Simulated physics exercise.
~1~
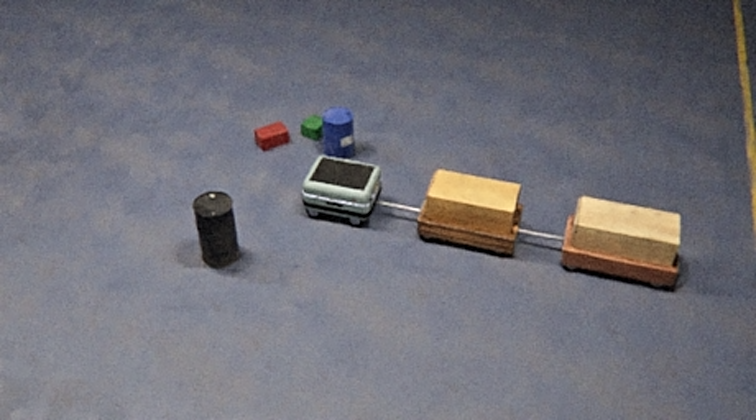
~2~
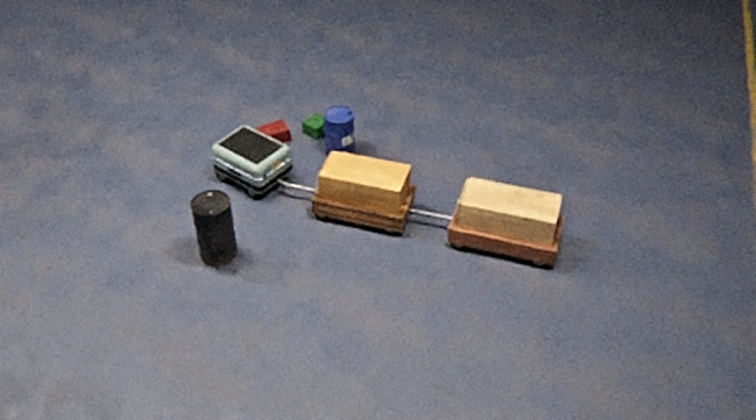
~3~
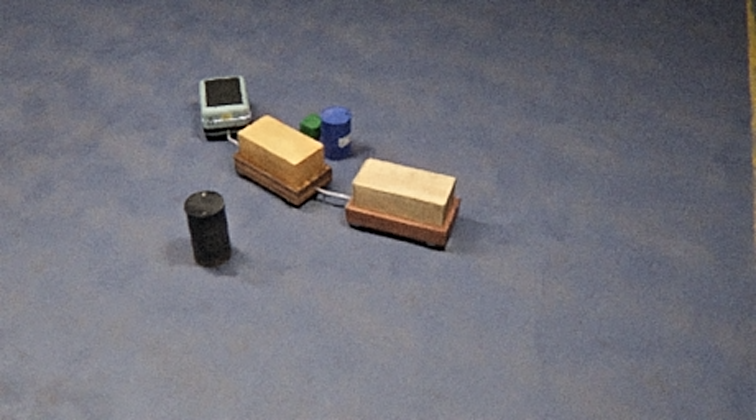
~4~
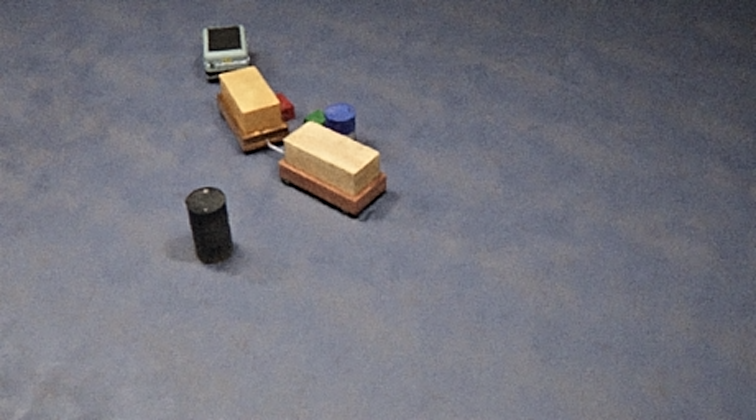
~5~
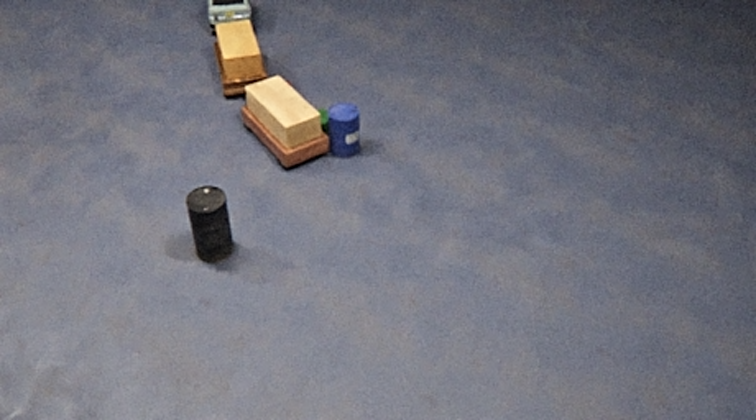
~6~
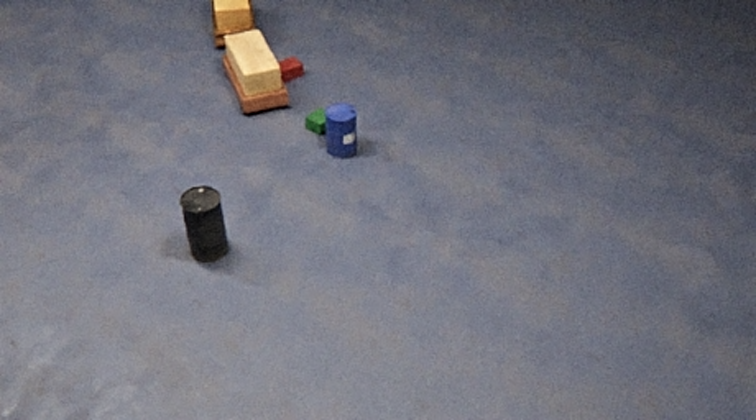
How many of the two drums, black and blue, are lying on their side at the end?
None of them are. Both the black drum and the blue drum are still standing upright.
